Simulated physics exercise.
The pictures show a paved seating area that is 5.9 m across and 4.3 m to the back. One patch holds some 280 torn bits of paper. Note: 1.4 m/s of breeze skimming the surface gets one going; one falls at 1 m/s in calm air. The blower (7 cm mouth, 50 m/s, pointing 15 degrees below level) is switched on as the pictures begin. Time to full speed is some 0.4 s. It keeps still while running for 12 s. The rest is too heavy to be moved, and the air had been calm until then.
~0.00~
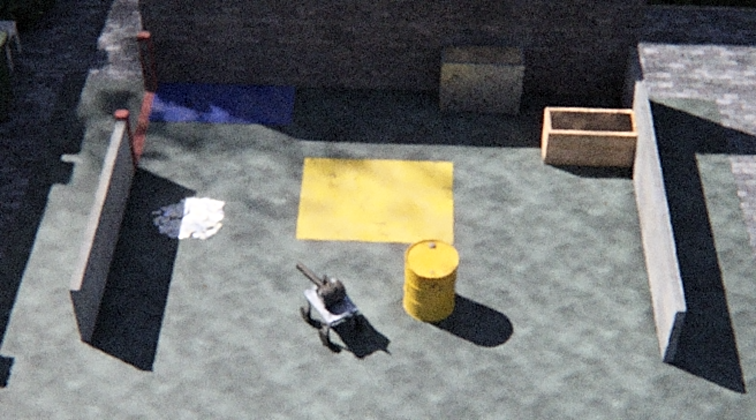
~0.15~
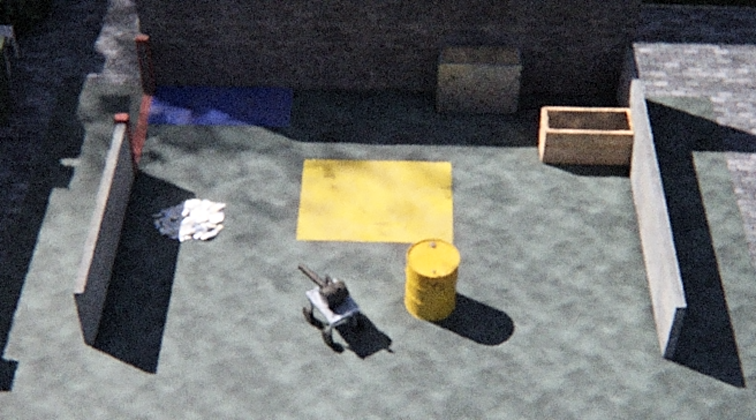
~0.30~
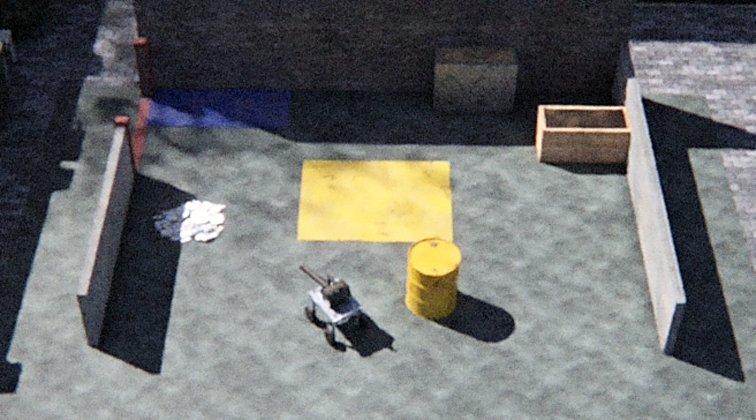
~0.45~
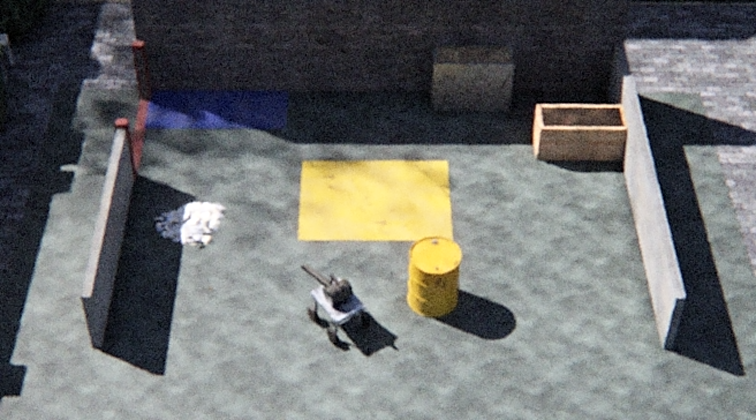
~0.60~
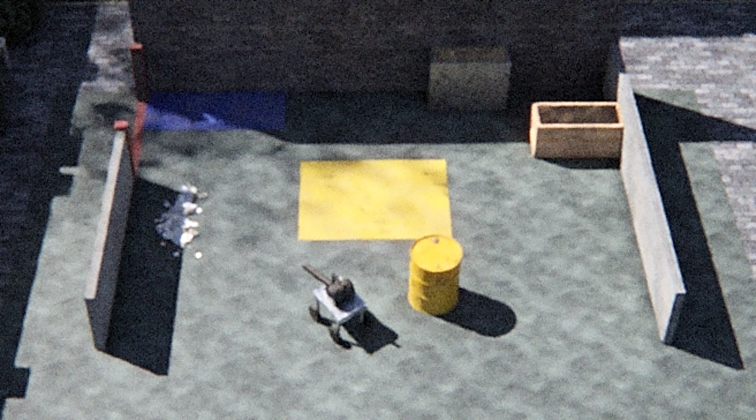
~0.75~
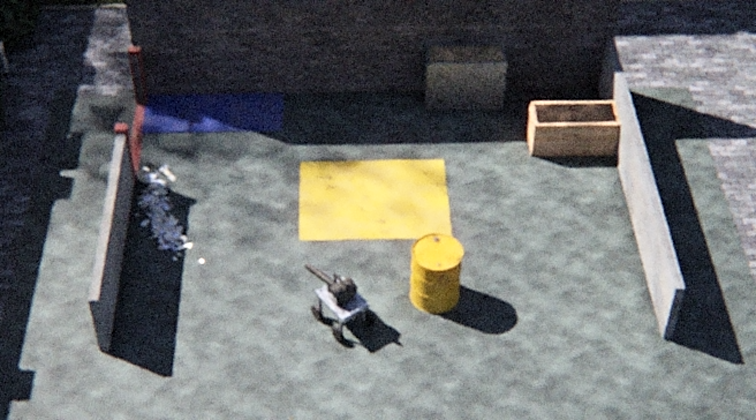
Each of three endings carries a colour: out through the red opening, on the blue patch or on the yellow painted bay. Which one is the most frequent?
Red.
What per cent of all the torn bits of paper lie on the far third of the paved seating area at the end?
0 %.
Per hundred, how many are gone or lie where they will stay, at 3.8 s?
Close to 60 % of them.
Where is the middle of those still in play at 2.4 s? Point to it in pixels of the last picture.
I'd point to somewhere around (131, 205).
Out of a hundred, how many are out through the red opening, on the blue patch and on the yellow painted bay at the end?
I'd estimate around 80 per cent at red, 0 per cent at blue and 0 per cent at yellow.
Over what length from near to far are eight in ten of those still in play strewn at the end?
Around 0.8 m.
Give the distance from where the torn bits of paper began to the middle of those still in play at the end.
The middle is roughly 0.8 m from where it began.
After 2.4 s the count stands so, 51 % are out through the red opening, 0 % on the blue patch and 0 % on the yellow painted bay; the middle of those still in play is near (131, 205).
After 3.8 s the count stands so, 59 % are out through the red opening, 0 % on the blue patch and 0 % on the yellow painted bay; the middle of those still in play is near (129, 214).
After 6.6 s the count stands so, 67 % are out through the red opening, 0 % on the blue patch and 0 % on the yellow painted bay; the middle of those still in play is near (129, 218).
After 12.0 s, at the end, 78 % are out through the red opening, 0 % on the blue patch and 0 % on the yellow painted bay; the middle of those still in play is near (129, 225).
